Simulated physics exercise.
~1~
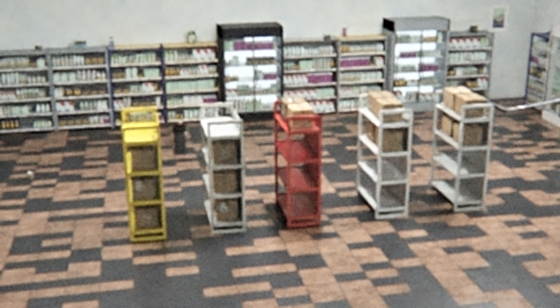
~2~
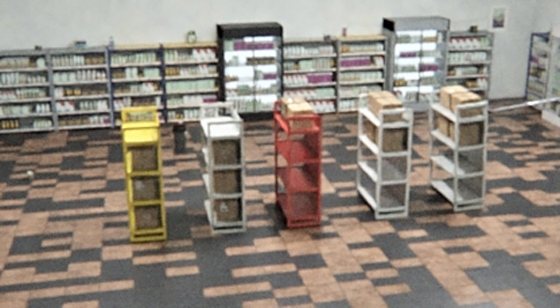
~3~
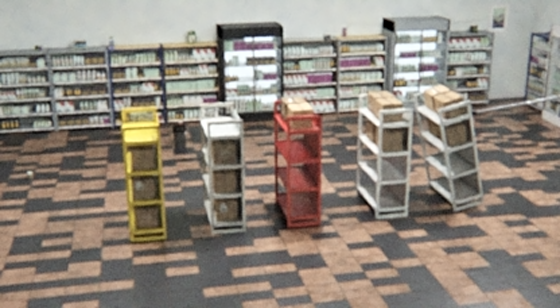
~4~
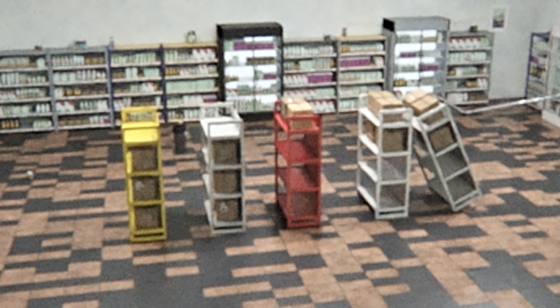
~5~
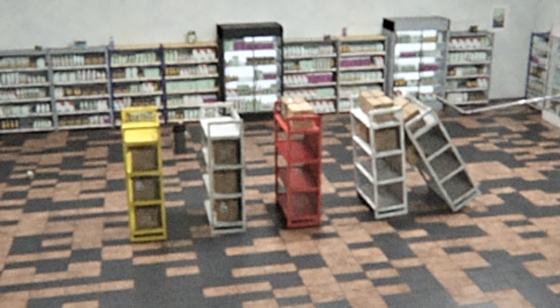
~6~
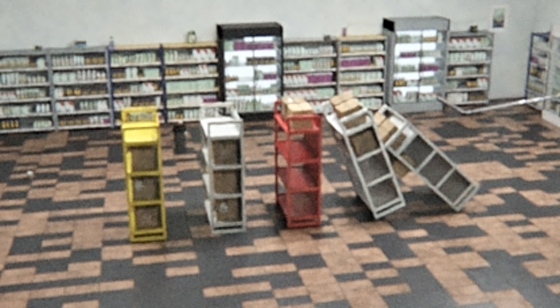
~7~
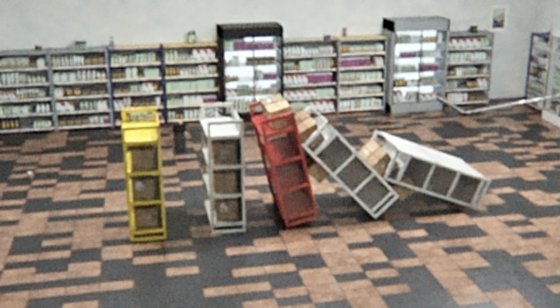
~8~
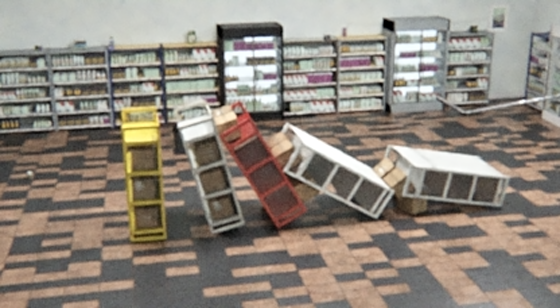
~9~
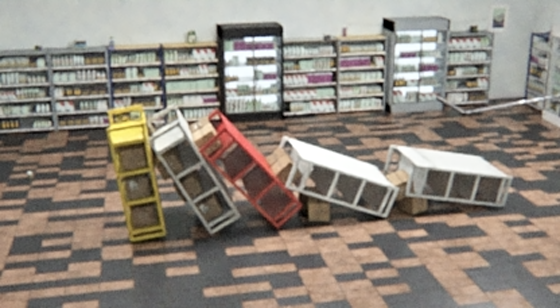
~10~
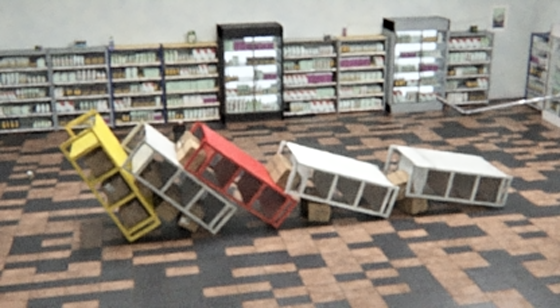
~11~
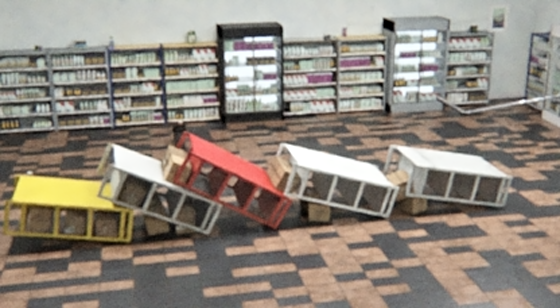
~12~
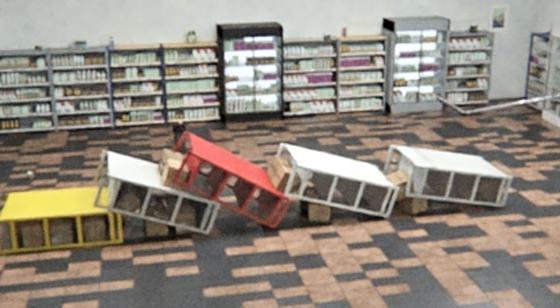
A thin pale pole reaches in from the right toward a row of five tall shelving racks on a brown and dark patchwork shop floor, seen from slightly above, with stocked shelves along the back wall. The racks stand yellow, white, red, white and white from left to right. The rightmost rack tips left against its neighbour, and the lean passes down the line through the red rack as cartons spill. The yellow one topples last and lands flat at far left, while the other four rest steeply tilted, none left standing.
